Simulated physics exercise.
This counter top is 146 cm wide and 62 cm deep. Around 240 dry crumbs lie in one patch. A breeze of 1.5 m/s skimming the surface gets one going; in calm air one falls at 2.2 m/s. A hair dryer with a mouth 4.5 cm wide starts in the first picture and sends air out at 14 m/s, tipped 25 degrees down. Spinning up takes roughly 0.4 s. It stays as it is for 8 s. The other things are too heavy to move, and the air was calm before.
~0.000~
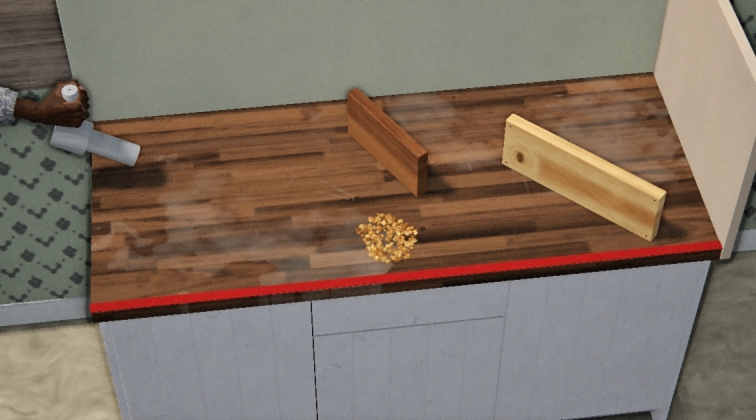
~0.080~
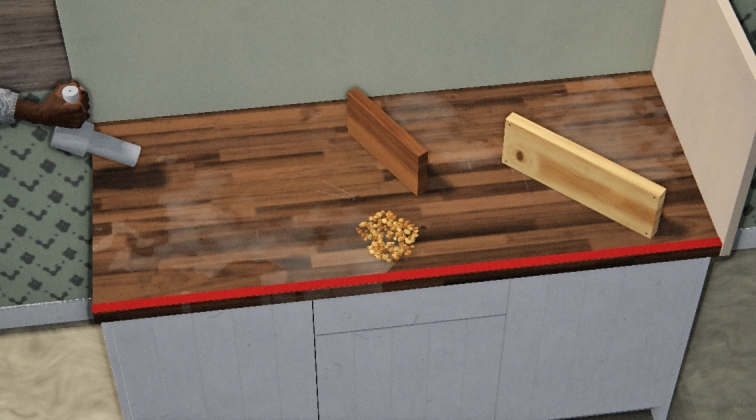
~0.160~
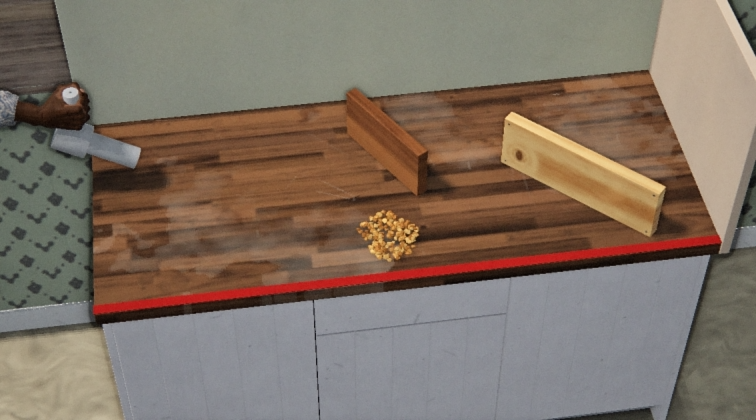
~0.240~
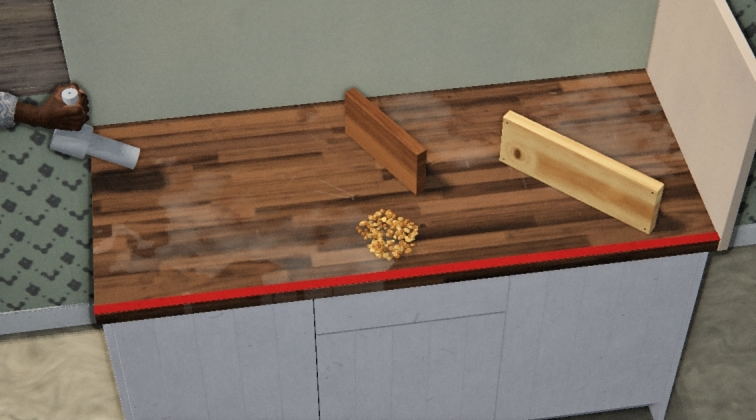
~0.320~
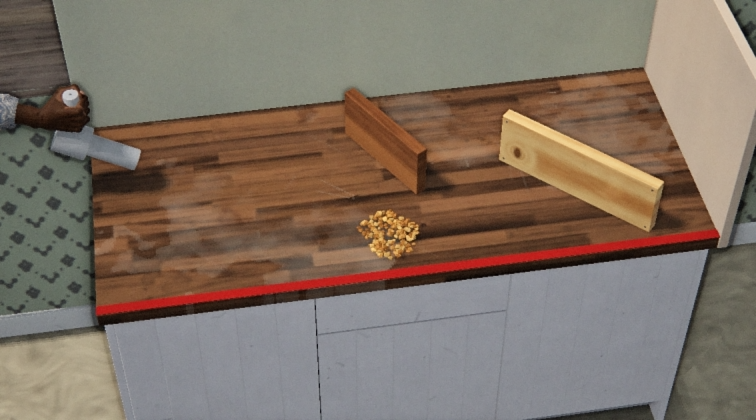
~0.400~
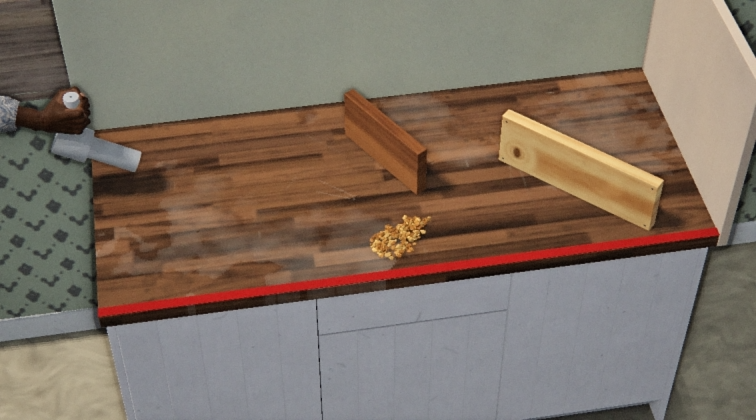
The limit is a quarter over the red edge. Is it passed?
As for a quarter going over the red edge: Yes.
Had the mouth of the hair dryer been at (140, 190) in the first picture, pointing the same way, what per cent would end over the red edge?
It would be near 100 %.
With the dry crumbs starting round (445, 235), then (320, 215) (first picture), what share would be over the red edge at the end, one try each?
In that order: 100 %, 100 %.
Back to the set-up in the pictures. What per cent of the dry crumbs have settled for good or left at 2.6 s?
Near 100 %.
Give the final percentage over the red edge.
Near 100 %.
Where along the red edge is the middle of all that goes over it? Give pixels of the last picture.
Around (551, 258).
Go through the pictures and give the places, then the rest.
In the first picture, the middle of the dry crumbs is near (388, 240), none has stirred yet and the mouth of the hair dryer is at (137, 156).
In the second picture, the middle of the dry crumbs is near (389, 236), none has stirred yet and the red edge is centred on (414, 279).
In the third picture, the middle of the dry crumbs is near (389, 236), none has stirred yet, the top of a board is at (386, 121) and the top of a board is at (584, 151).
In the fourth picture, the middle of the dry crumbs is near (389, 235) and none has stirred yet.
In the fifth picture, the middle of the dry crumbs is near (389, 234) and none has stirred yet.
In the sixth picture, the middle of the dry crumbs is near (401, 234), the farthest in sight from the hair dryer is at (429, 219) and about 35 % have left their places.
After 1.6 s, 0 % are on the move or not yet settled, 100 % are over the red edge.
After 2.6 s, 0 % are on the move or not yet settled, 100 % are over the red edge.
After 4.4 s, 0 % are on the move or not yet settled, 100 % are over the red edge.
After 8.0 s, at the end, 100 % are over the red edge.
